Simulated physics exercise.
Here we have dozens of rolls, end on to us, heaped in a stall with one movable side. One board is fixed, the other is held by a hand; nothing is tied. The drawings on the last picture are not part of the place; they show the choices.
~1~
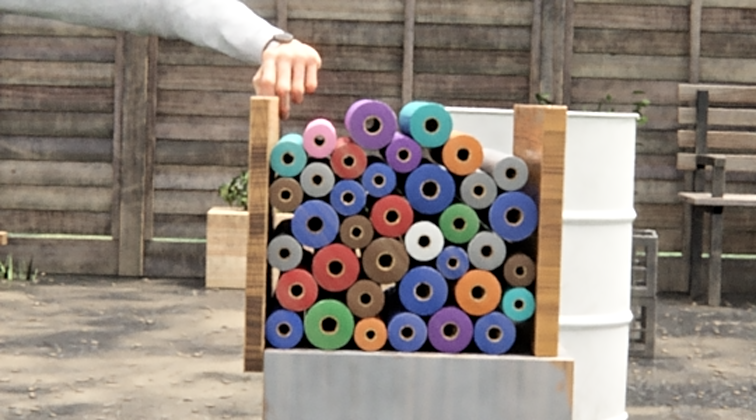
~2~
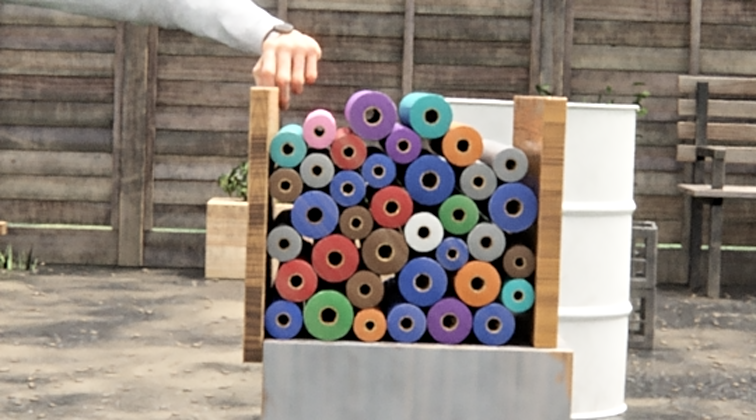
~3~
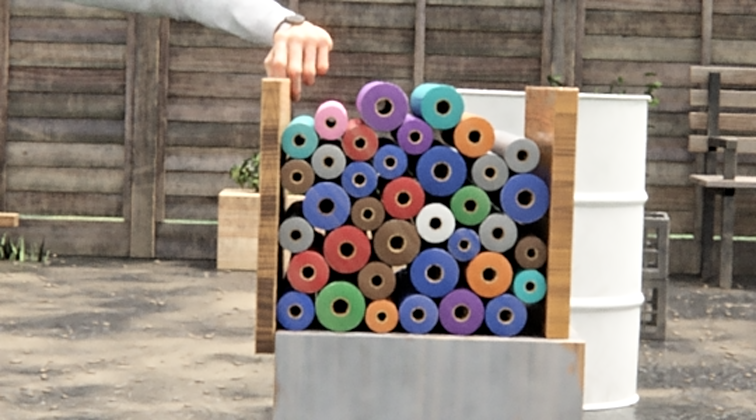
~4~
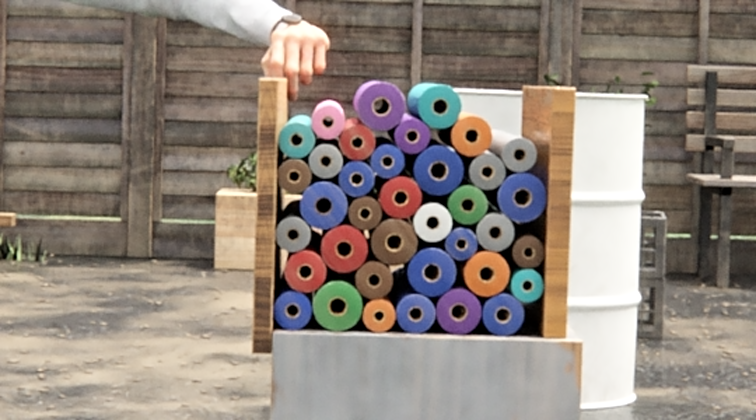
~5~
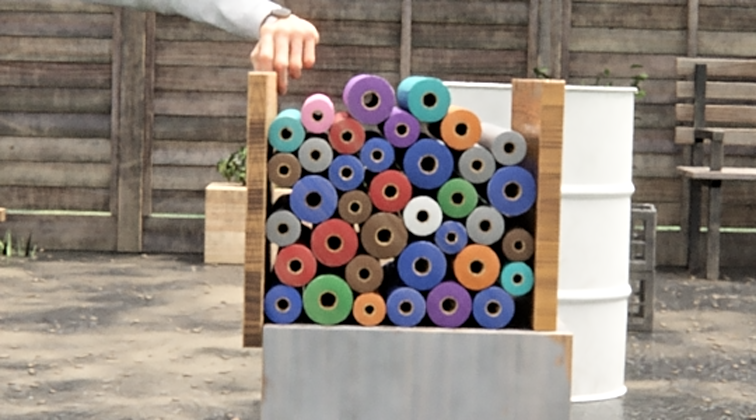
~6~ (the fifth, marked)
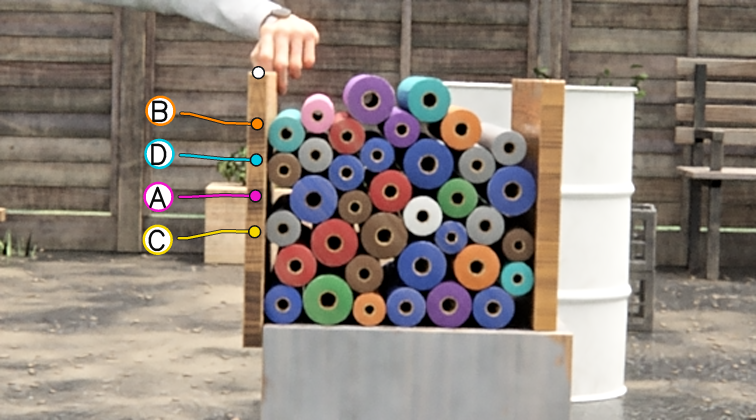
The clip shows a hand resting at the top of the left wooden side board of a stall heaped with colourful rolls, while the view shifts slightly and the board, hand and rolls show no clear movement relative to one another.
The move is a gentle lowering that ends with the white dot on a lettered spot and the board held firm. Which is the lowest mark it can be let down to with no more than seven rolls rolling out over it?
C is the limit.
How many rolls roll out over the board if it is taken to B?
The count is none.
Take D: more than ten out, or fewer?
At D, fewer than ten.
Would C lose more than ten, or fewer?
At C, fewer than ten.
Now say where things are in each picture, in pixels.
Side board (263, 223); a blue roll (284, 329); a blue roll (494, 333), in the first picture.
A blue roll (493, 325); a red roll (335, 258), in the second picture.
A blue roll (464, 245); a red roll (404, 198), in the third picture.
A grey roll (326, 161); a grey roll (519, 155), in the fourth picture.
A turquoise roll (430, 100); side board (261, 198); a blue roll (283, 304), in the fifth picture.
On the copy, A at (255, 196); B at (257, 124); C at (254, 232); D at (256, 160); the white dot at (258, 72).
On C. First, top of the board (267, 144).
Then, top of the board (265, 226).
Finally, top of the board (265, 232), six out over the board.
By contrast, A two out over the board; B none out over the board; D none out over the board.
